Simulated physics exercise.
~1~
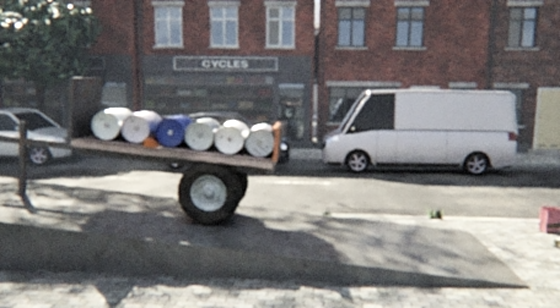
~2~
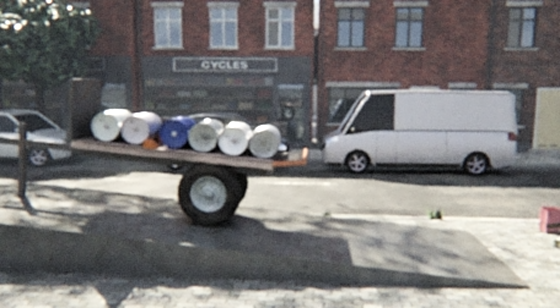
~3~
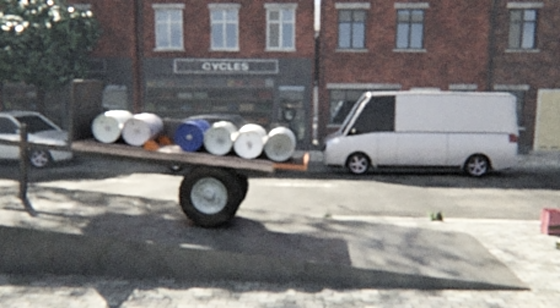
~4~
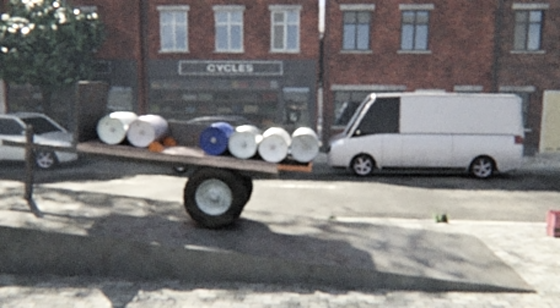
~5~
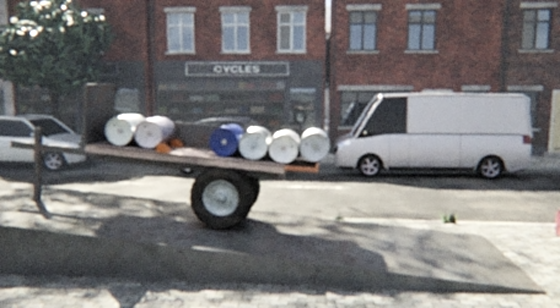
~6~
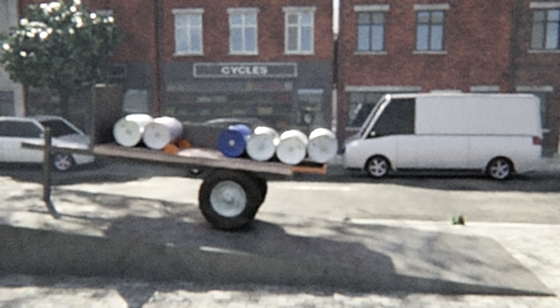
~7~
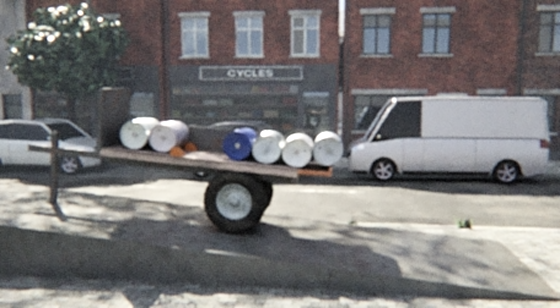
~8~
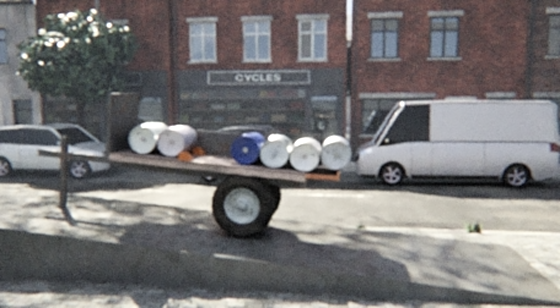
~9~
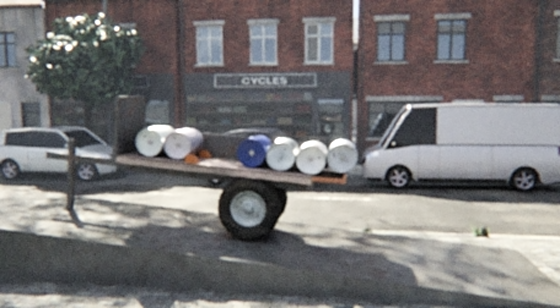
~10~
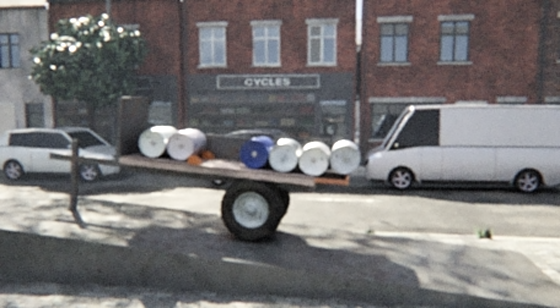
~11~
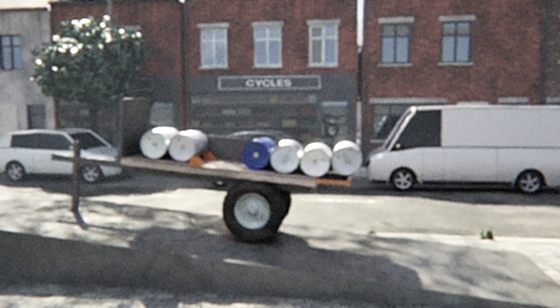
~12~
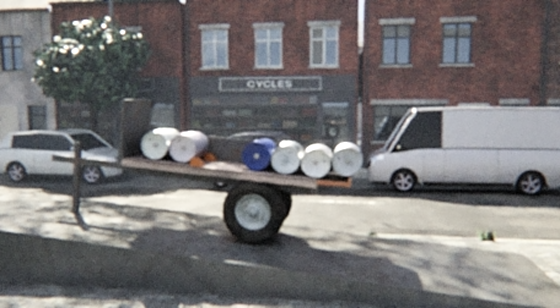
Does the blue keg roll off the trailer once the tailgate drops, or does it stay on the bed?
It stays on the bed. The blue keg rolls a short way to the right and comes to rest behind three white kegs.
